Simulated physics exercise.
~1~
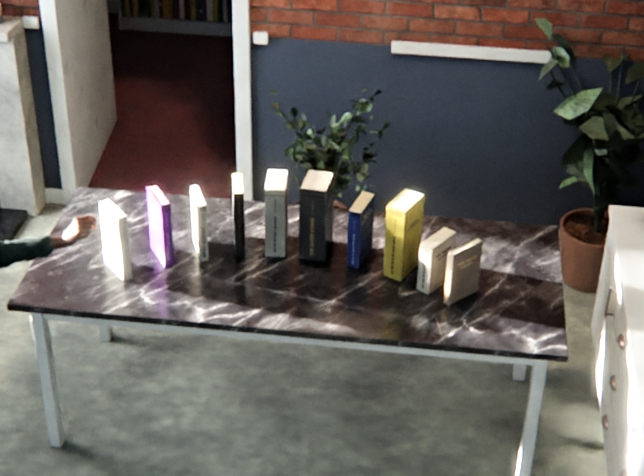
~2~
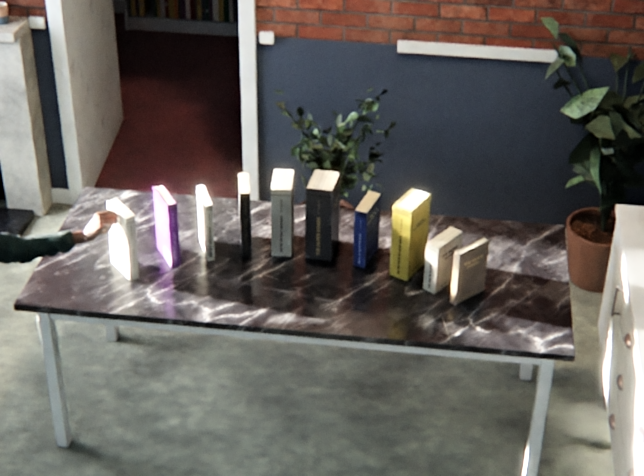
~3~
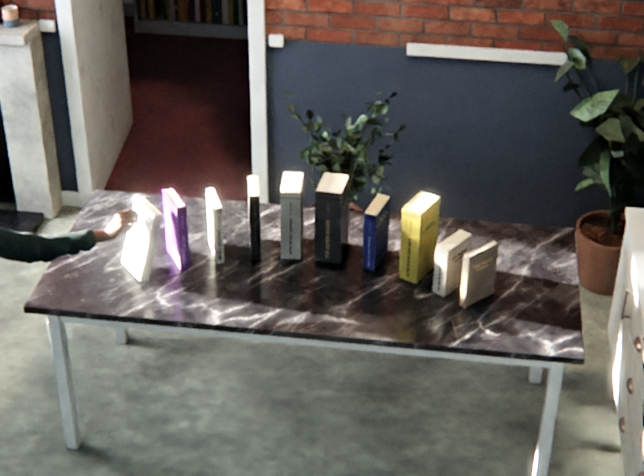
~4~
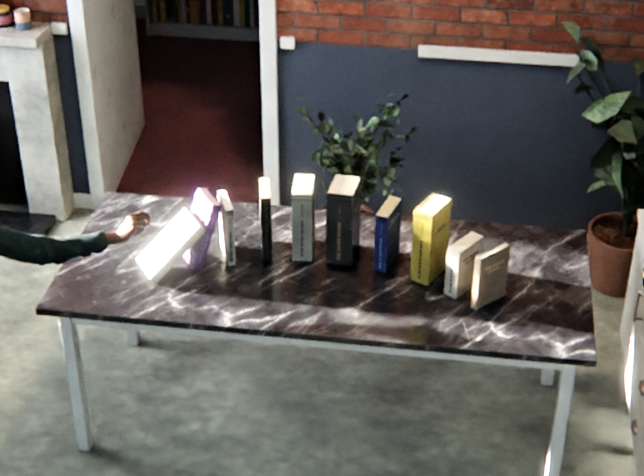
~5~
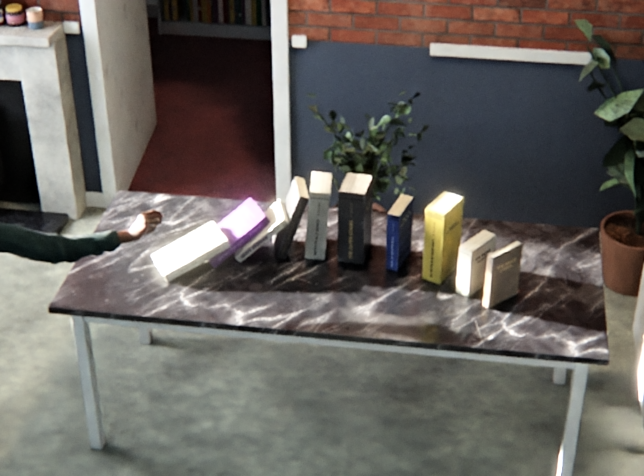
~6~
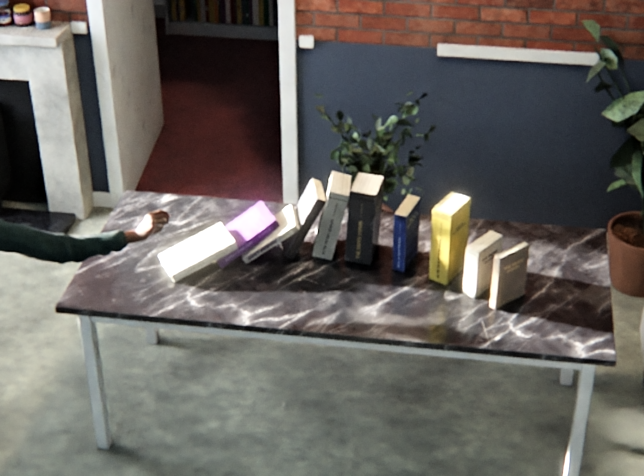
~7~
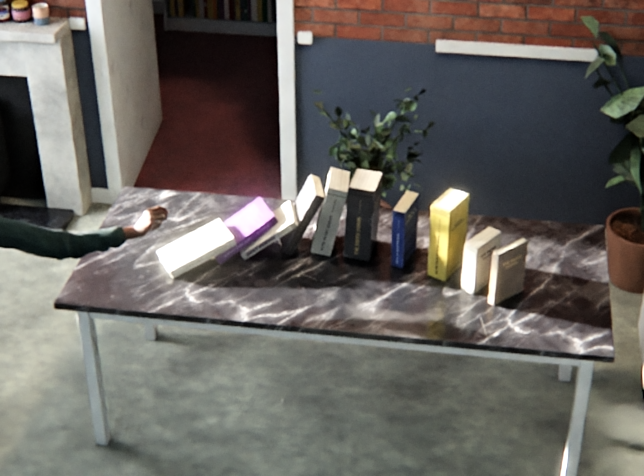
Hand tipping a white book rightward into a curved row, toppling the purple and next ones, blue and yellow books staying upright.
